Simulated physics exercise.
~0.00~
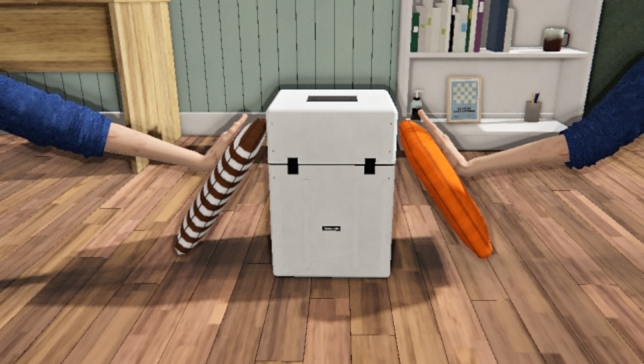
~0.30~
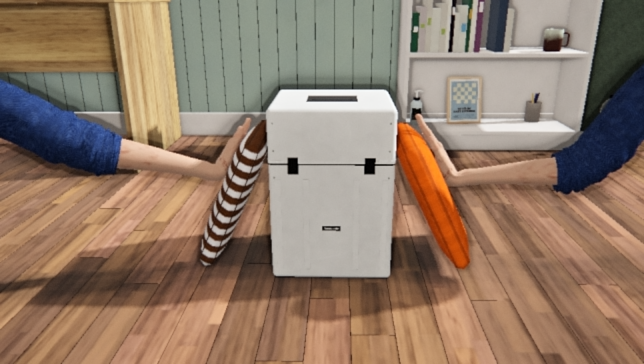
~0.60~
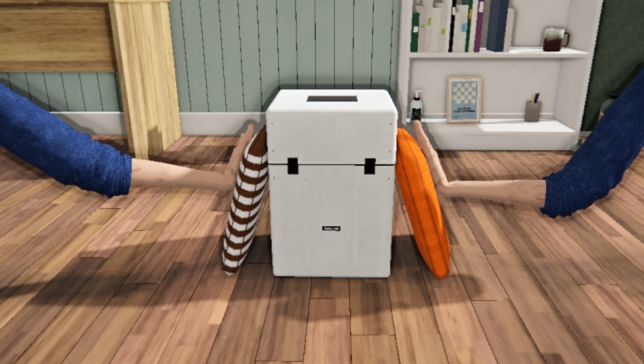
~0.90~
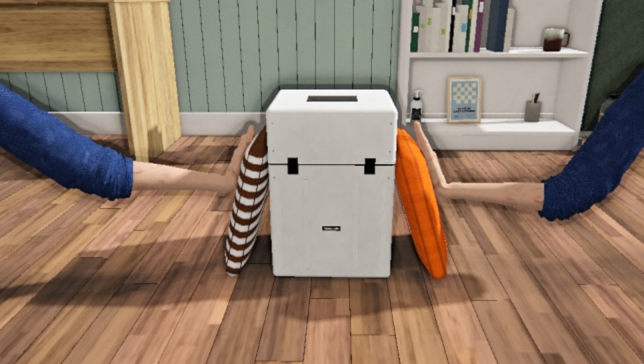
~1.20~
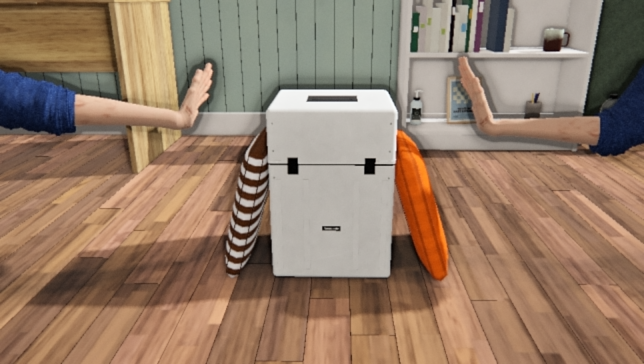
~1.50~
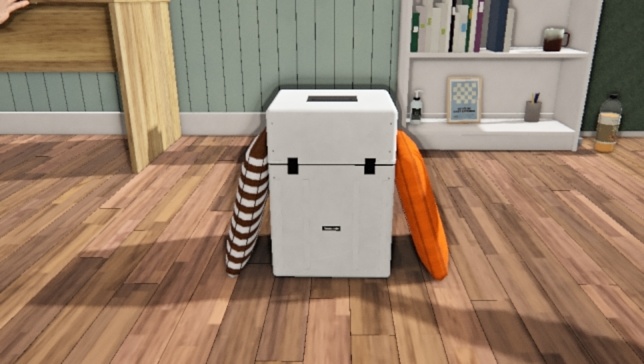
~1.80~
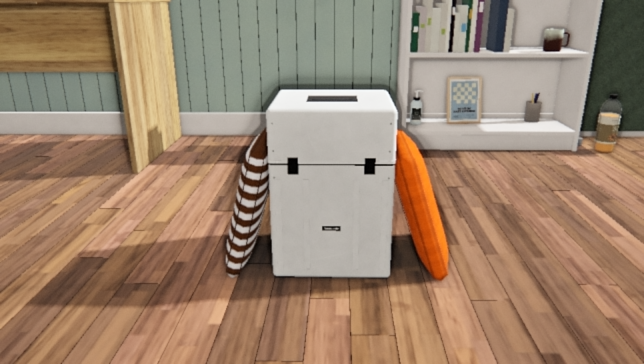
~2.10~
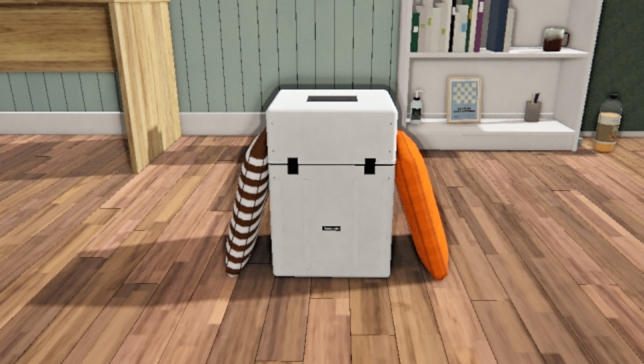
A brown-and-white striped pillow and an orange cushion are pressed by two hands against opposite sides of a white chest on a wooden floor, their lower ends shifting inward. The hands let go and withdraw, and both stay leaning against the chest.
